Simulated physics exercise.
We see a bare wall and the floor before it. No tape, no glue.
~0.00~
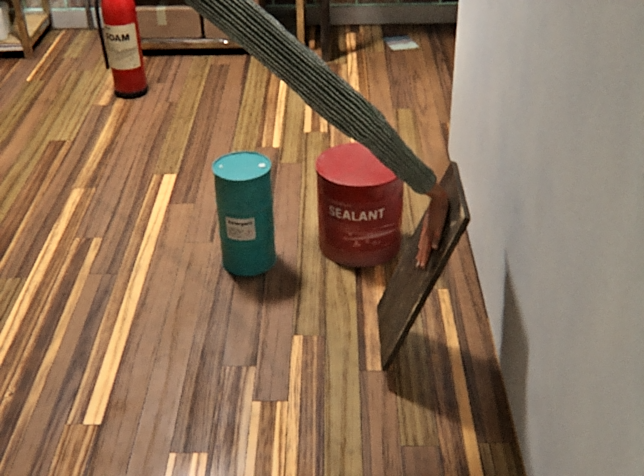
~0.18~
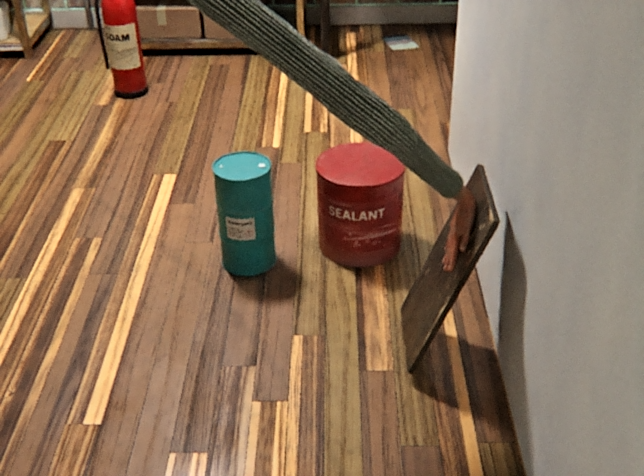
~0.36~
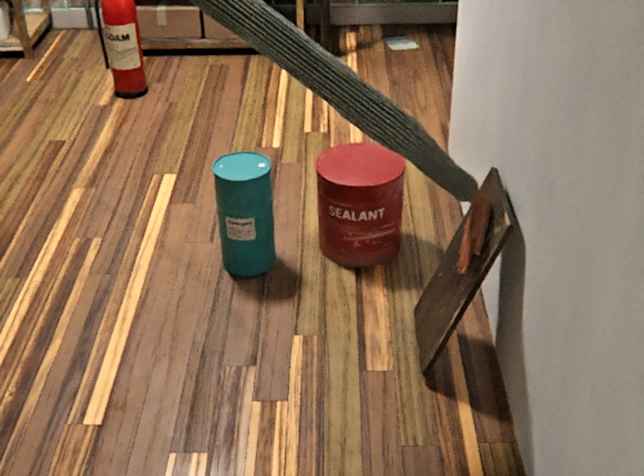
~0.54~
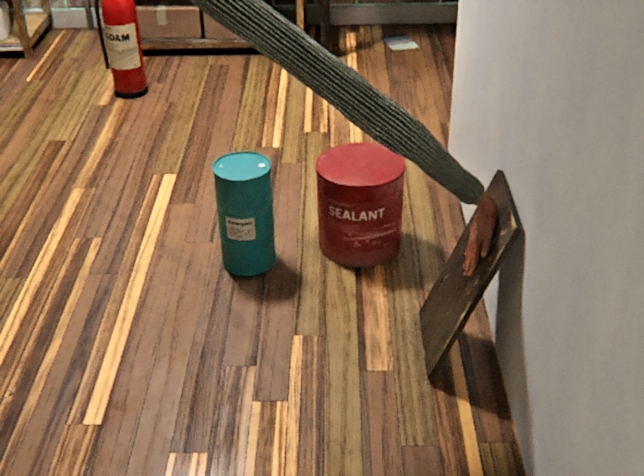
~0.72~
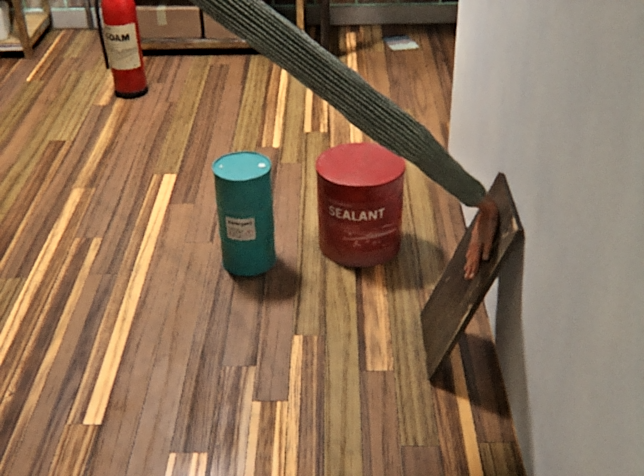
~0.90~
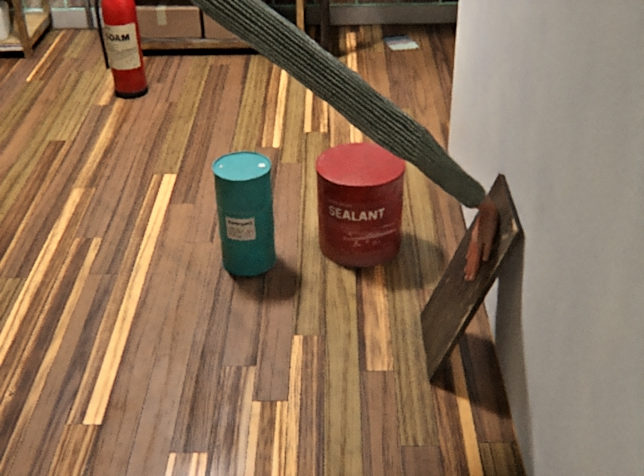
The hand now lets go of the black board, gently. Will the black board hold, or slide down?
The board remains leaning.
By 1.30 s, all is still.
By 1.80 s, black board resting near (467, 279).
When it is over (2.7 s), all 3 as before. End places, in pixels of the last picture, black board near (467, 279). The board stays up.
